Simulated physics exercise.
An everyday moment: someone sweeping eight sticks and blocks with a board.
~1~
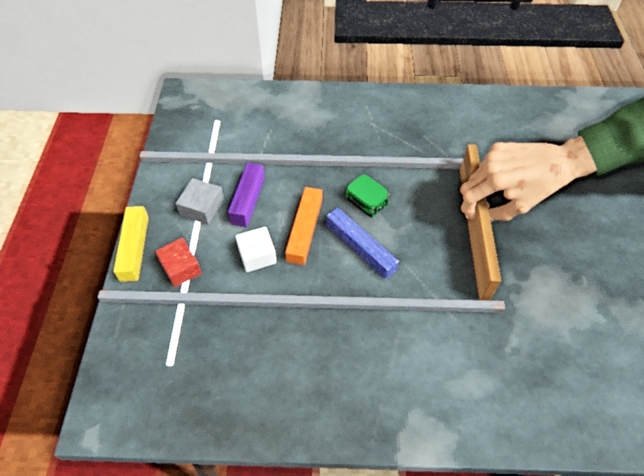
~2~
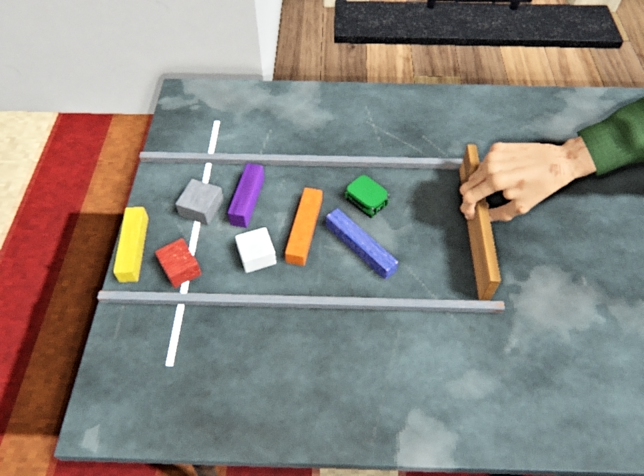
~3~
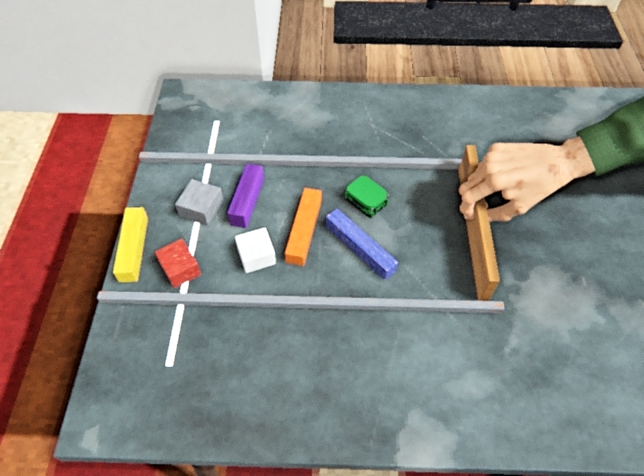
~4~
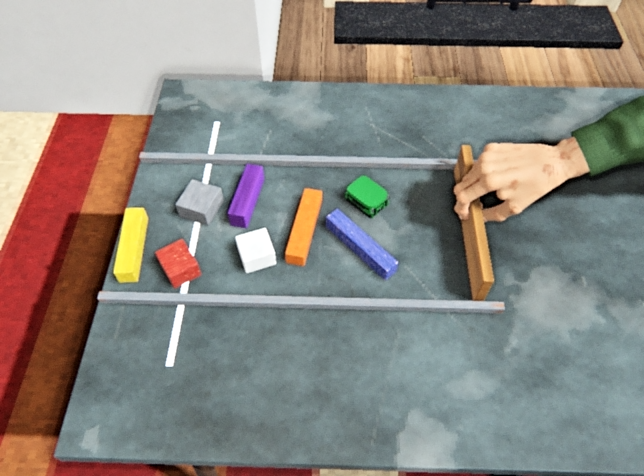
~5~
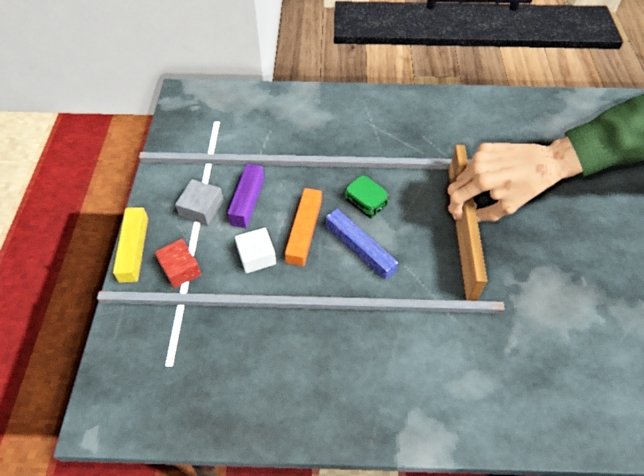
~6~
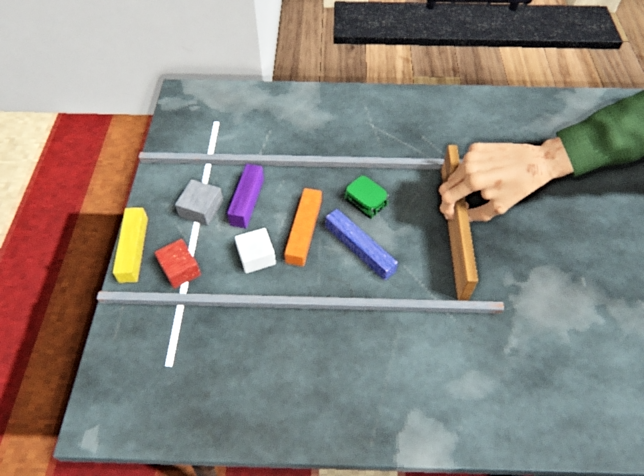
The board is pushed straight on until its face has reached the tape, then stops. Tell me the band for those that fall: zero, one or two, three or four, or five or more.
Outcome: The number that fall off is one or two.
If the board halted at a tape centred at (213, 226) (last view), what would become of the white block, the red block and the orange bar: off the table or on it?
The white block holds on; the red block remains up; the orange bar remains up.
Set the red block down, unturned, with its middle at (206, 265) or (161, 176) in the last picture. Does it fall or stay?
The red block holds on; drops off.
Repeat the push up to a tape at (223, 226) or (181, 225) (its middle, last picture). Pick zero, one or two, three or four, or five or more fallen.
For each place: Zero; either one or two.
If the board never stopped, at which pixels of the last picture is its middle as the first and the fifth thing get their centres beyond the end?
At (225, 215) for the first, at (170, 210) for the fifth.
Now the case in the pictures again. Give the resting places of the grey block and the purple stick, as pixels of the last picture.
Near (122, 207) and (148, 194).
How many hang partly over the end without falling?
2 of them.
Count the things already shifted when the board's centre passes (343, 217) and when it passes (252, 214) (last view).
By then 3, and 7.
Early on, none off yet; yellow bar at rest near (131, 244); red block at rest near (178, 264); grey block at rest near (200, 203).
A while later, none off yet; yellow bar at rest near (131, 244); red block at rest near (178, 264); grey block moving near (194, 204).
Finally, the number that fall off is one or two; lost, yellow bar.
